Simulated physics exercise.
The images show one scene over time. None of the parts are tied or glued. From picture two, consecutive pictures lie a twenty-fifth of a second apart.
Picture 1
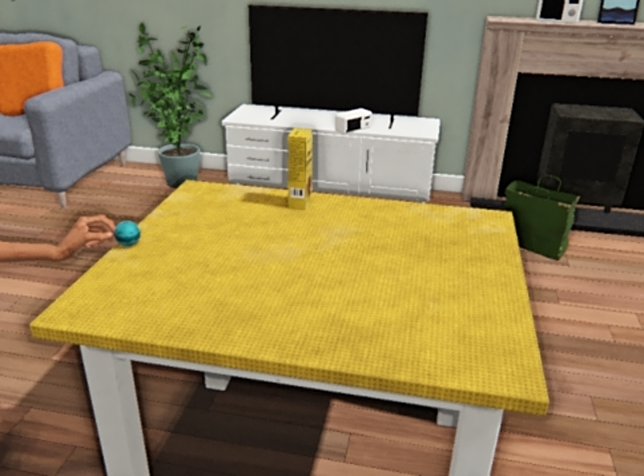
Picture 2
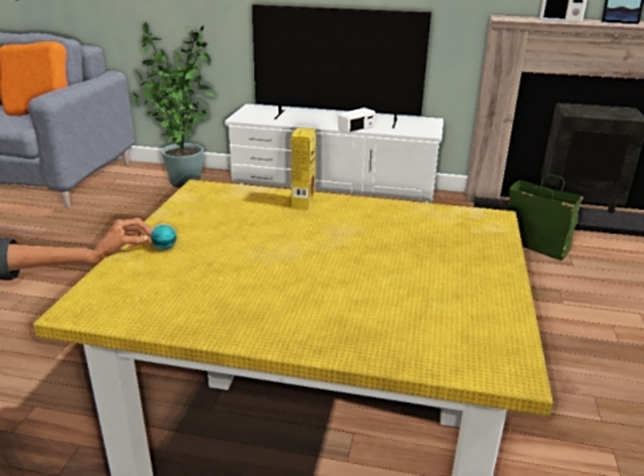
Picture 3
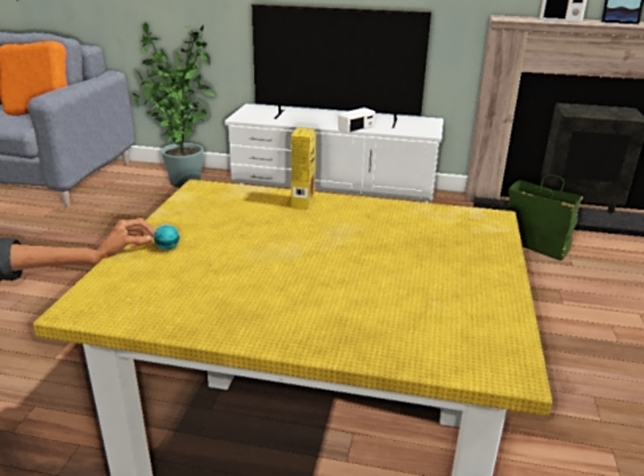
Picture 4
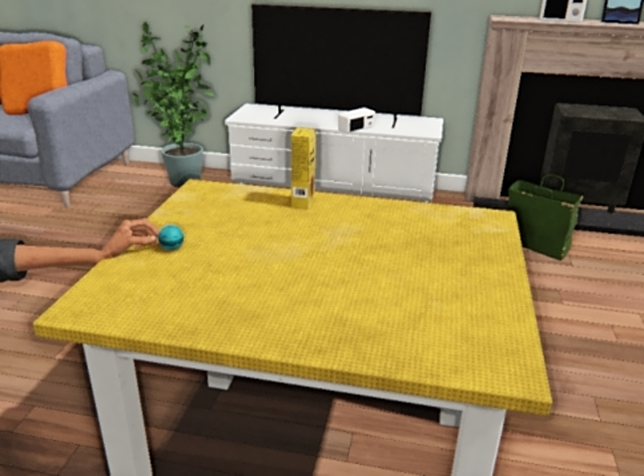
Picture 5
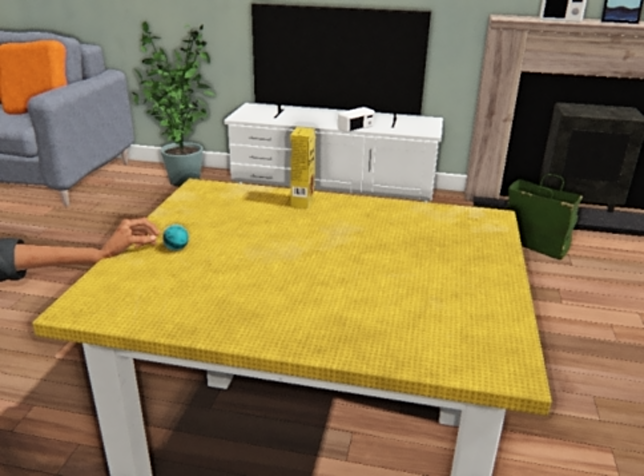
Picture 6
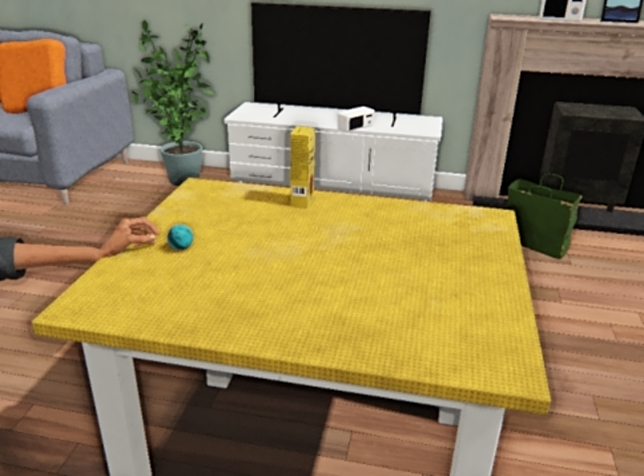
In the video, a hand reaches in from the left holding a turquoise ball and moves it right onto a yellow-topped table, then lets go, and the ball moves slightly farther right while the hand stays nearly still.
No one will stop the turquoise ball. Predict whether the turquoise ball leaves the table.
It never leaves the table.
Then, 0.10 s later than the last frame, turquoise ball moved about its own width near (192, 239).
Then, 0.30 s later than the last frame, turquoise ball moved well along near (210, 241).
Then, 0.40 s later than the last frame, turquoise ball moved well along near (218, 242).
Then, 0.70 s later than the last frame, turquoise ball moved well along near (232, 244).
When it is over, moved from the start, turquoise ball. End places, in pixels of the last picture, turquoise ball near (234, 244).
